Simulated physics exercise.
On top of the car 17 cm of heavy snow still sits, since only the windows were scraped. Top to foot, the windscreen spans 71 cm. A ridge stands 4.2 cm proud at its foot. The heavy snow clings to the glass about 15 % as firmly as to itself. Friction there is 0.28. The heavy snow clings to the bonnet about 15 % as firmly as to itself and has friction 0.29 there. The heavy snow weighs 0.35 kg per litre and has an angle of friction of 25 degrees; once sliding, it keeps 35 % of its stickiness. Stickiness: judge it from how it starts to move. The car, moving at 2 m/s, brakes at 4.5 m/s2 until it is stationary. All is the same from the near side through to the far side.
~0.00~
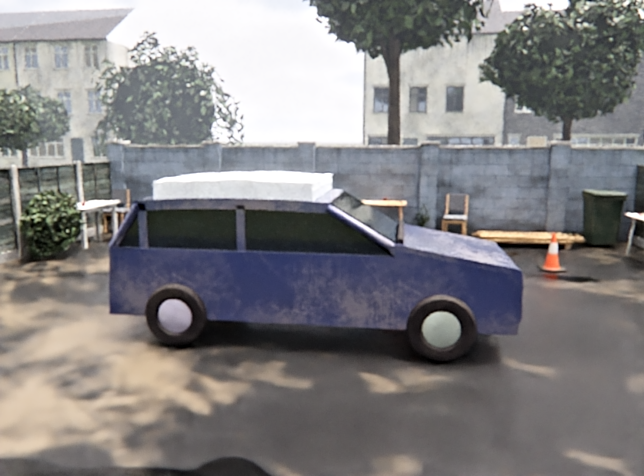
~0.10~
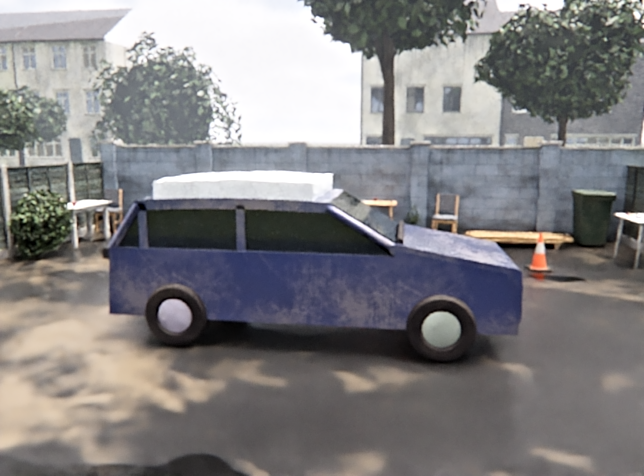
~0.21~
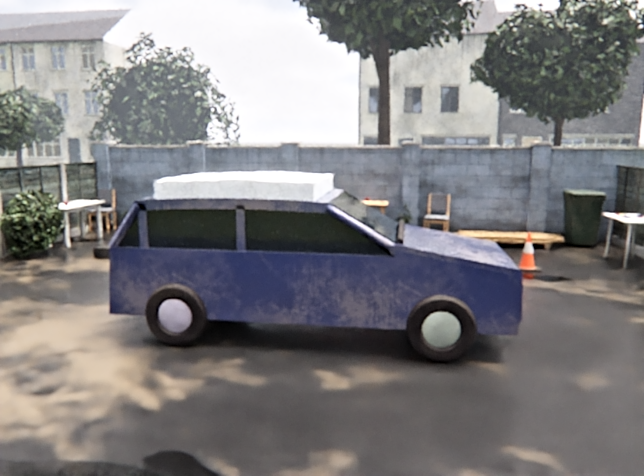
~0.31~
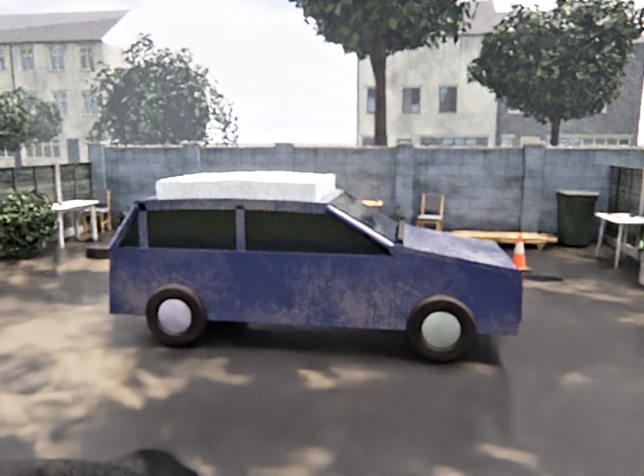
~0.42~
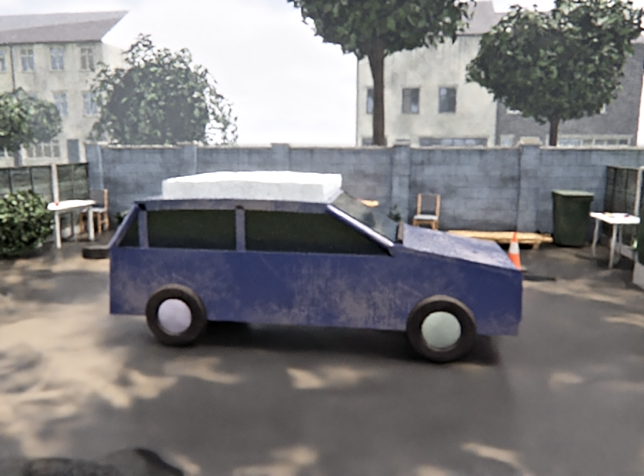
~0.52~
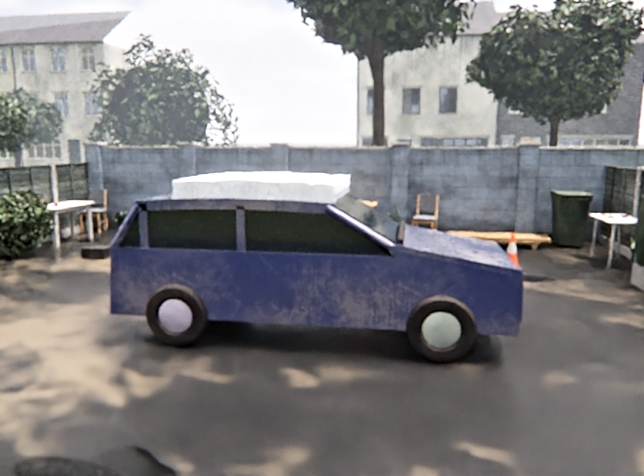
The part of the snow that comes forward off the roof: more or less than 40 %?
Greater than 40 %.
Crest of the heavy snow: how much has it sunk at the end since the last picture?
Roughly 0 cm.
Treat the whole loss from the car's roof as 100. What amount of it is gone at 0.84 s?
It comes to around 50 %.
By 0.84 s, 76 % of the snow is on the roof, 24 % on the glass, none on the bonnet and none has gone off the nose.
By 1.20 s, 59 % of the snow is on the roof, 31 % on the glass, 10 % on the bonnet and none has gone off the nose.
By 1.57 s, 52 % of the snow is on the roof, 31 % on the glass, 18 % on the bonnet and none has gone off the nose.
By 1.94 s, 50 % of the snow is on the roof, 31 % on the glass, 19 % on the bonnet and none has gone off the nose.
By 2.80 s, at the end, 50 % of the snow is on the roof, 30 % on the glass, 17 % on the bonnet and 3 % has gone off the nose.
